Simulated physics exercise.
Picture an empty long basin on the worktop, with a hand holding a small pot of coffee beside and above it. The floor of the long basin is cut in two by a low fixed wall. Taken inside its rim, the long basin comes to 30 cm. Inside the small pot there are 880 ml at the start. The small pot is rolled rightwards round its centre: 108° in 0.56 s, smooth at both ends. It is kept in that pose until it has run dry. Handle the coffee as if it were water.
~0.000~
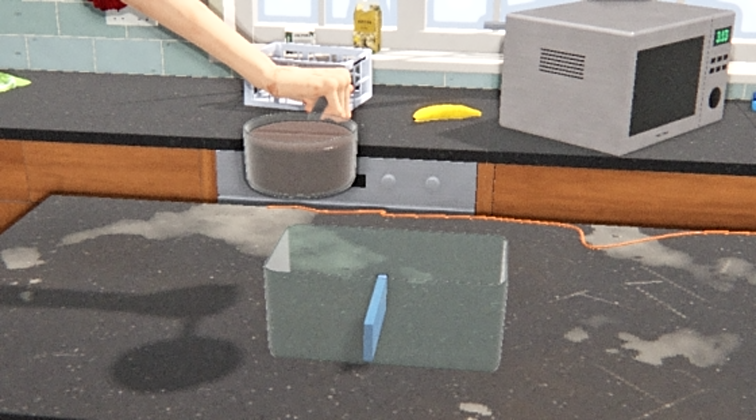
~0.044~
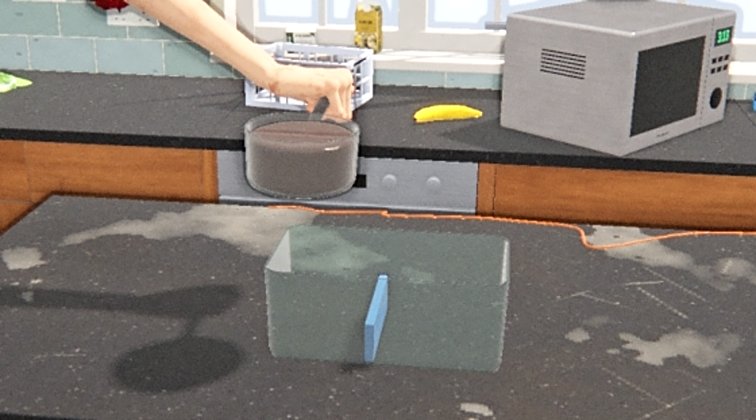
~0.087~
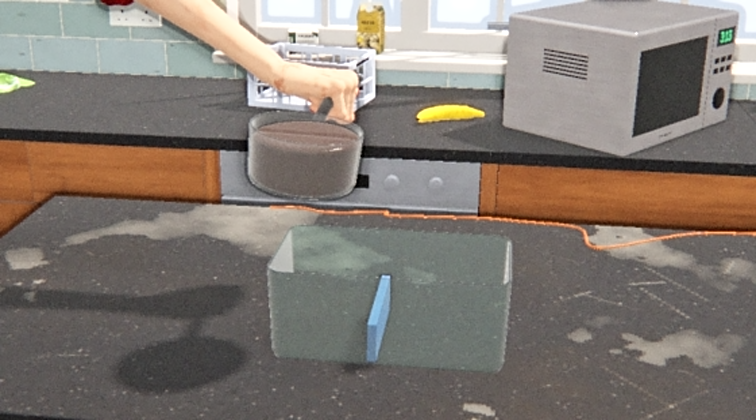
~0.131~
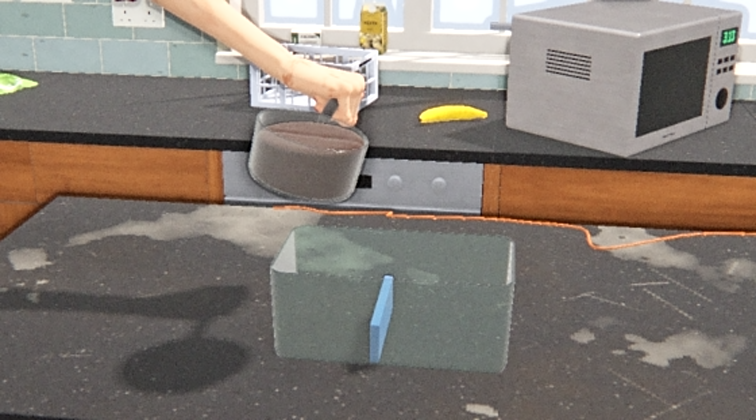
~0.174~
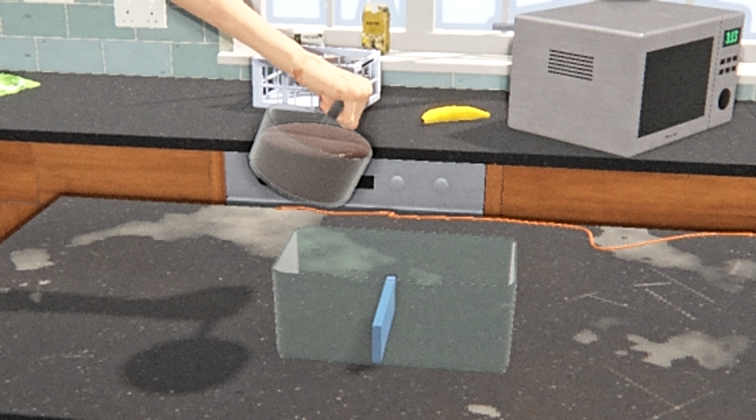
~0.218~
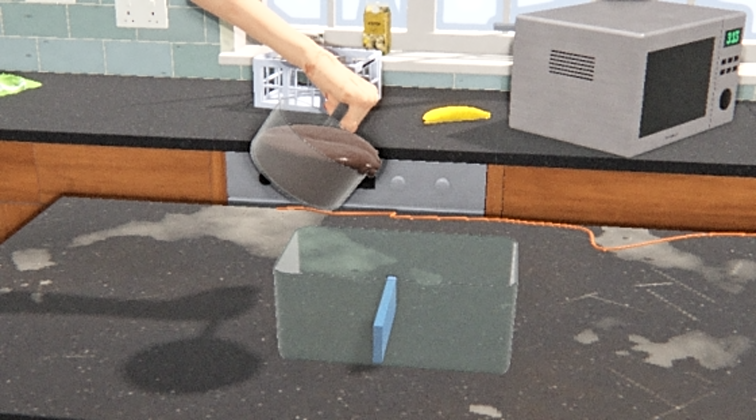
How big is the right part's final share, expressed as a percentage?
Some 69 per cent.
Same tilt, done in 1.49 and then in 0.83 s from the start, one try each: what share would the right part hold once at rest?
Try 1: Approx. 80 %; try 2: Approx. 75 %.
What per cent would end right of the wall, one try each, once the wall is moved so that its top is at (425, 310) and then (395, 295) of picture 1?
The first try gives 10 percent and the second 40 percent.
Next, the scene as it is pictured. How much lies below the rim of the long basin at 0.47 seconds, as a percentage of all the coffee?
40 %, roughly.
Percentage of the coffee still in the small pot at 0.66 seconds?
4 in a hundred, give or take.
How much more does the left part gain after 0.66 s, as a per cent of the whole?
That is roughly 10 in a hundred of the whole.
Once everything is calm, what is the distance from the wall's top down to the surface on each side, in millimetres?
It's around 40 mm on the left side and around 30 mm on the right side.
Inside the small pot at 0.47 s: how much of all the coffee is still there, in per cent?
Roughly 22 %.
By 0.47 s the tilt is 101° and 21 per cent is still to pour, 1 is left of the wall and 40 right of it.
By 0.66 s the tilt is 108° and 4 per cent is still to pour, 21 is left of the wall and 71 right of it.
By 0.85 s the tilt is 108° and 0 per cent is still to pour, 29 is left of the wall and 69 right of it.
By 1.06 s the tilt is 108° and 0 per cent is still to pour, 30 is left of the wall and 69 right of it.
At rest 30 per cent lies left of the wall, 69 right of it and 1 outside.
